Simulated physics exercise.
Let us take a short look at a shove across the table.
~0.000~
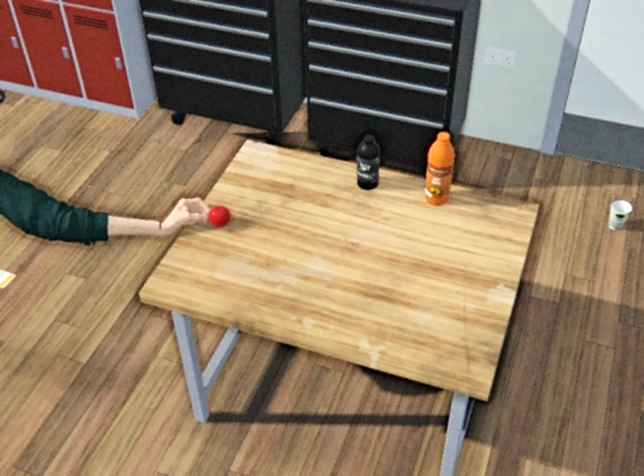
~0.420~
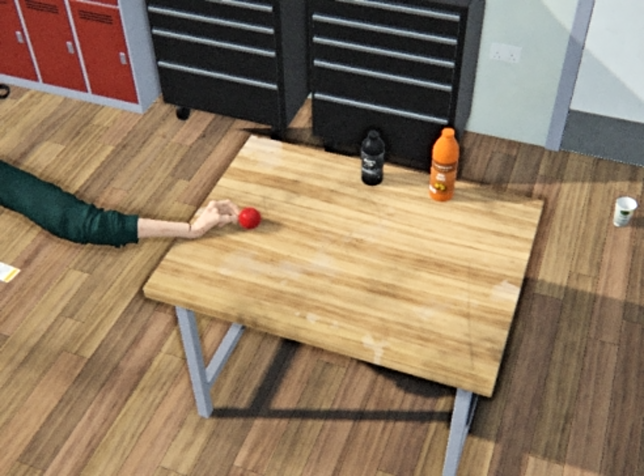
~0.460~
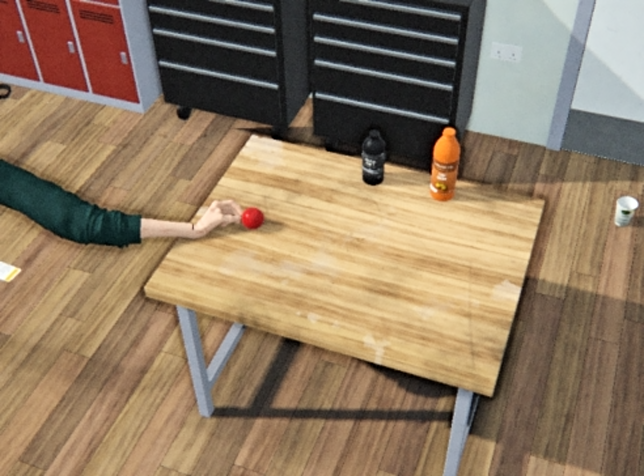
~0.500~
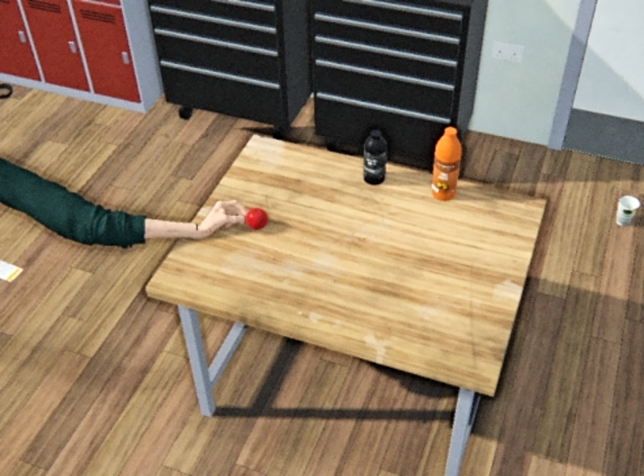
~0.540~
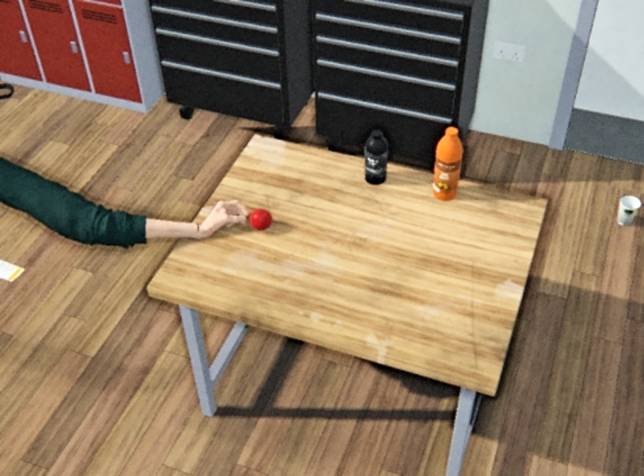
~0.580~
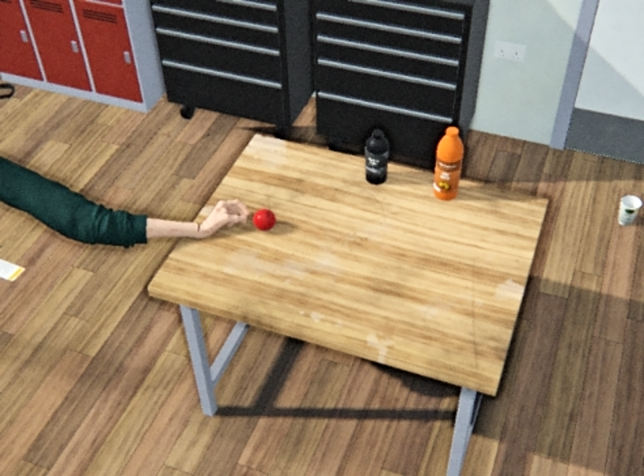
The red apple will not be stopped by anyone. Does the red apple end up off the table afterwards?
No, it stays on the table.
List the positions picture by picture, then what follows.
In the first frame, under the hand; red apple (220, 216).
In the second frame, under the hand; red apple (250, 218).
In the third frame, under the hand; red apple (253, 218).
In the fourth frame, red apple (257, 219).
In the fifth frame, red apple (261, 220).
In the sixth frame, red apple (265, 220) displaced a little.
Around 0.98 s, red apple displaced well along near (293, 227).
Around 1.58 s, red apple displaced well along near (327, 236).
Around 2.38 s, red apple displaced well along near (360, 244).
Finally (3.8 s), moved from the start, red apple. Final places as the last picture's camera would see them, red apple near (376, 248).
